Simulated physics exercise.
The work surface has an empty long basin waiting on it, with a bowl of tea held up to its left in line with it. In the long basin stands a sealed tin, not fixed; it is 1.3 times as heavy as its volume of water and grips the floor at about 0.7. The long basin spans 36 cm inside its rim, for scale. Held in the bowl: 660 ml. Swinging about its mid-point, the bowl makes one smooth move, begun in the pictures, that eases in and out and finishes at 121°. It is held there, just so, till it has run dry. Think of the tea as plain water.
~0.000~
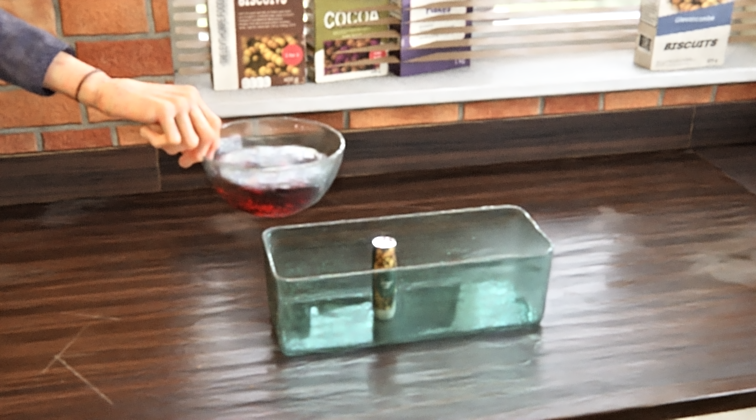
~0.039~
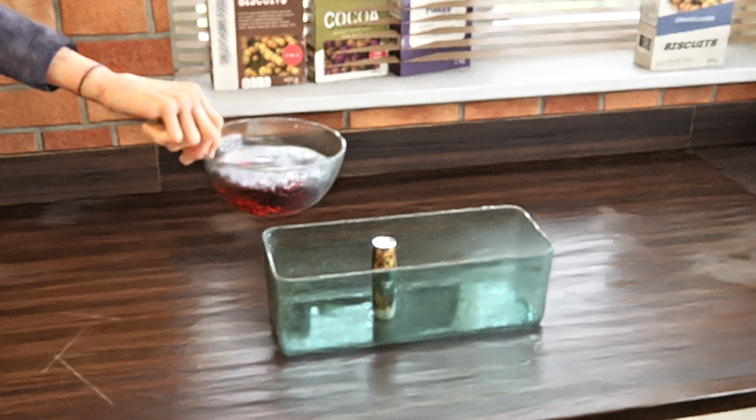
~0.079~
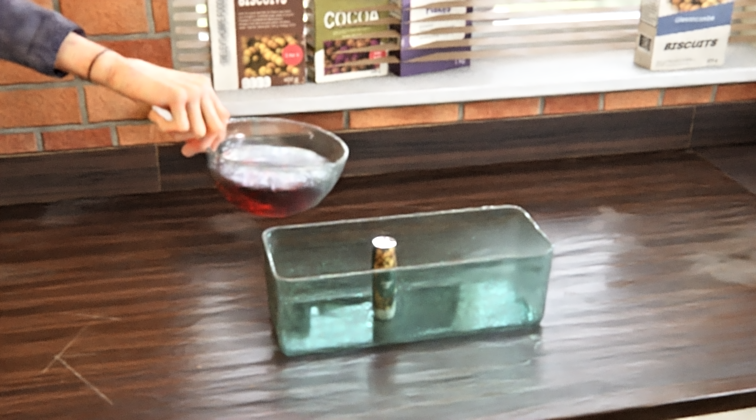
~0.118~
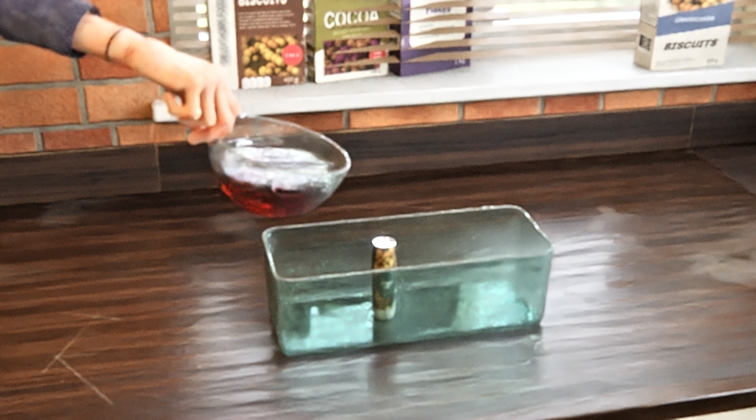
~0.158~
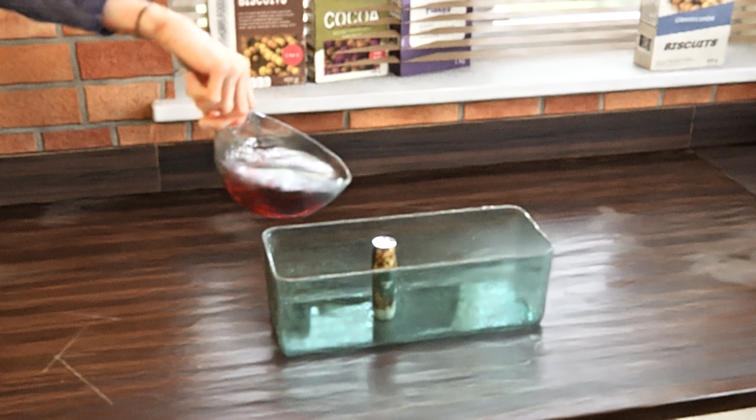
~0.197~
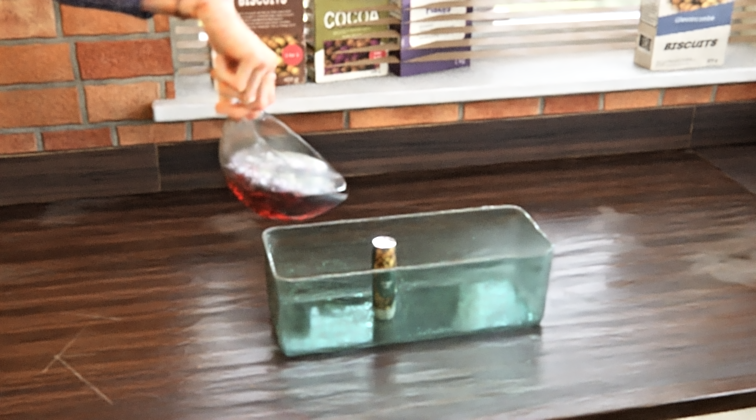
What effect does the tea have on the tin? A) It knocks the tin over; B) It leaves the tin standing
Answer: A.
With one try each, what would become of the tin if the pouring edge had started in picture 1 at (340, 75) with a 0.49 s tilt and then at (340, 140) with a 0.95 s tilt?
Run one: It tumbles. Run two: It does not tip.
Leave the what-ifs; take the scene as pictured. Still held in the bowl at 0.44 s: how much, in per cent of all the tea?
Near 1 in a hundred.
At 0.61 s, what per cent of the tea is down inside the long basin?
It works out near 90 per cent.
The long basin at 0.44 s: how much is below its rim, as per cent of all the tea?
I reckon close to 94 percent of it.
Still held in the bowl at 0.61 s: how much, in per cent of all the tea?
Around 1 in a hundred.
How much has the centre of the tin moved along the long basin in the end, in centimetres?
All told, the tin's centre has moved close to 8.0 cm.
After 0.44 s the tilt is 117° and 1 per cent is still to pour; the tin stands where it began.
After 0.61 s the tilt is 121° and 1 per cent is still to pour; the tin leans 19°.
After 0.79 s the tilt is 121° and 0 per cent is still to pour; the tin lies on its side.
After 0.99 s the tilt is 121° and 0 per cent is still to pour; the tin lies on its side.
In the end the tin lies on its side.
